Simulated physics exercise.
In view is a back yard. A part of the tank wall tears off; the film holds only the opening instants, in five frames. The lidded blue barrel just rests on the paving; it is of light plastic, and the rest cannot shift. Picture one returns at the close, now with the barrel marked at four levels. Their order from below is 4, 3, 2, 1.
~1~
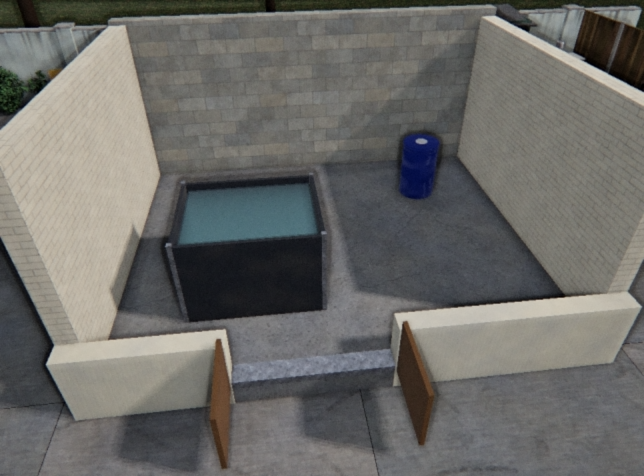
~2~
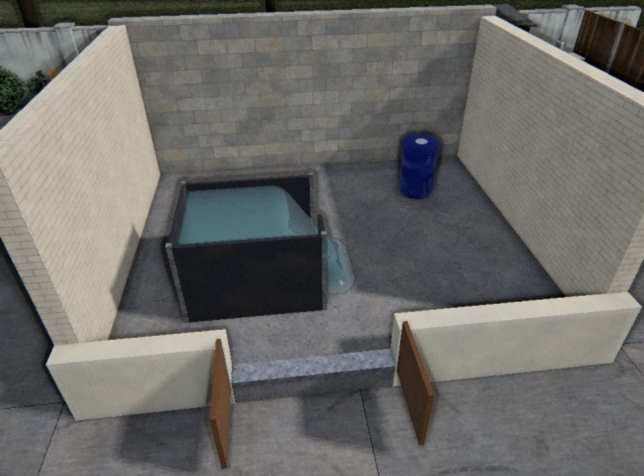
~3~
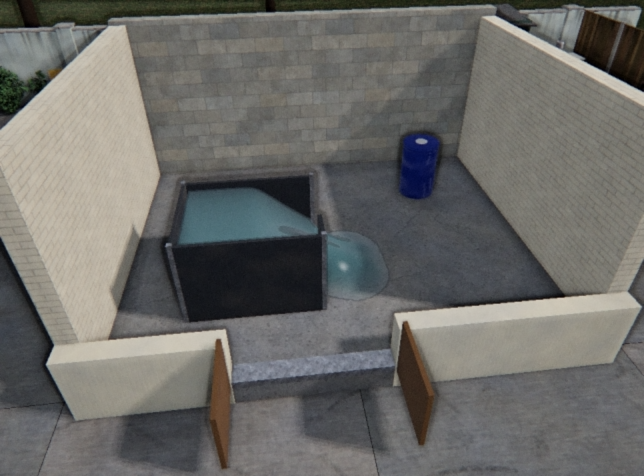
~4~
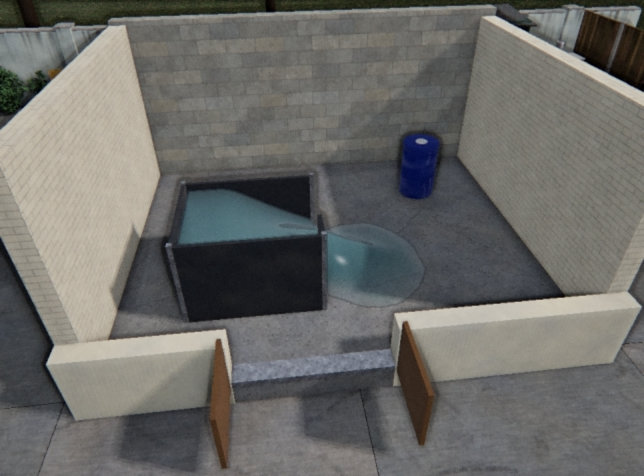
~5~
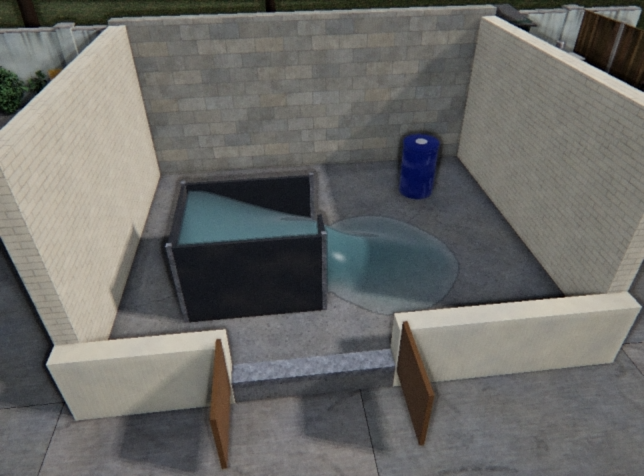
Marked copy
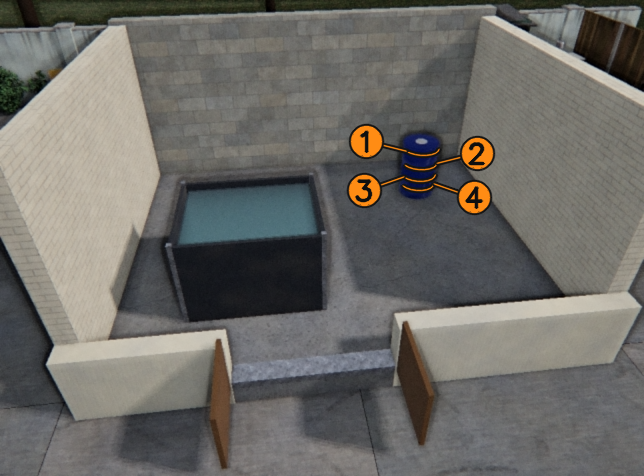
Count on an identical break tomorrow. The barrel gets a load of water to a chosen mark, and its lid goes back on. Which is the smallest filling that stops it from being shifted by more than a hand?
3 will do.
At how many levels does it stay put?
Three.
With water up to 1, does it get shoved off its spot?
No, that is safe.
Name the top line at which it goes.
Line 4.
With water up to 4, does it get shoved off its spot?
Yes, that goes wrong.
On the marked copy, 1 at (426, 155); 2 at (424, 169); 3 at (422, 181); 4 at (421, 190); from the bottom up 4, 3, 2, 1.
If 1 is chosen, it does not move.
If 2 is chosen, it does not move.
If 3 is chosen, it does not move.
If 4 is chosen, it is pushed about 3 times its own width away.
